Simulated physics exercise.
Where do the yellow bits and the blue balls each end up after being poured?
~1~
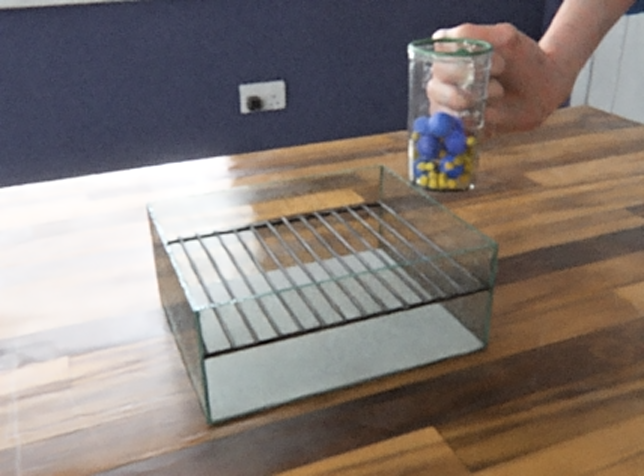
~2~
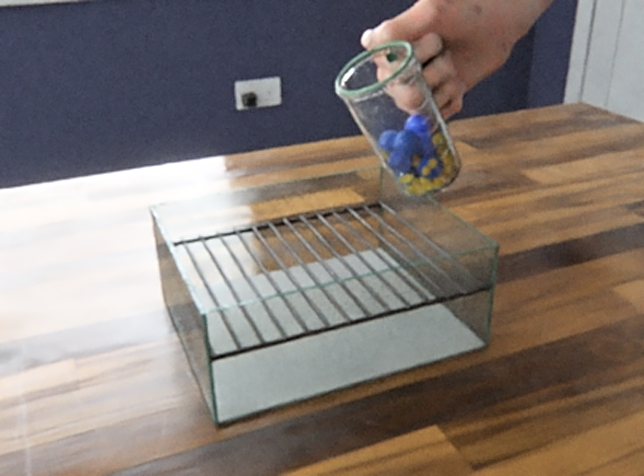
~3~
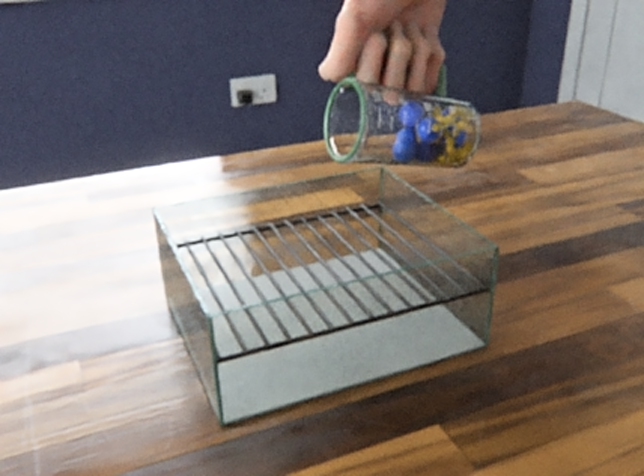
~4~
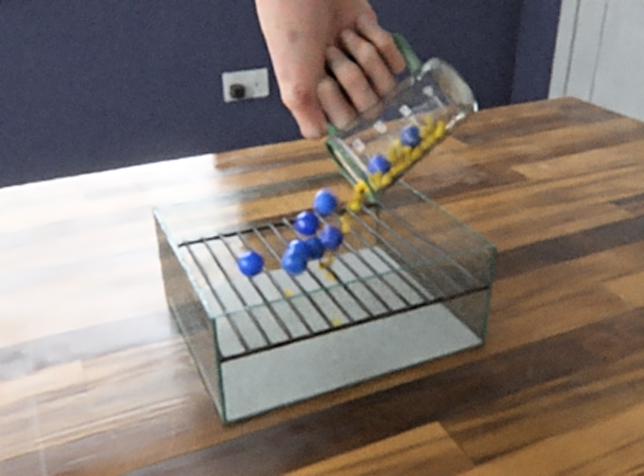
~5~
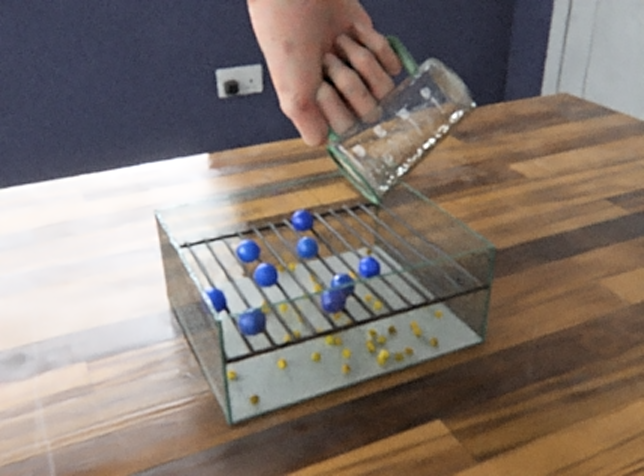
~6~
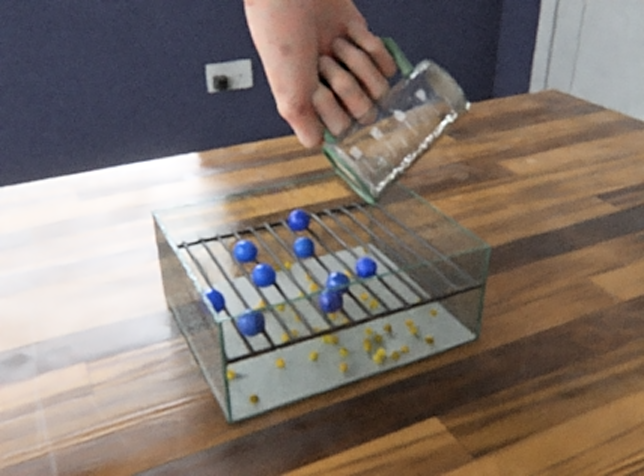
The yellow bits end up below the rack, while the blue balls are caught on top of the wires.
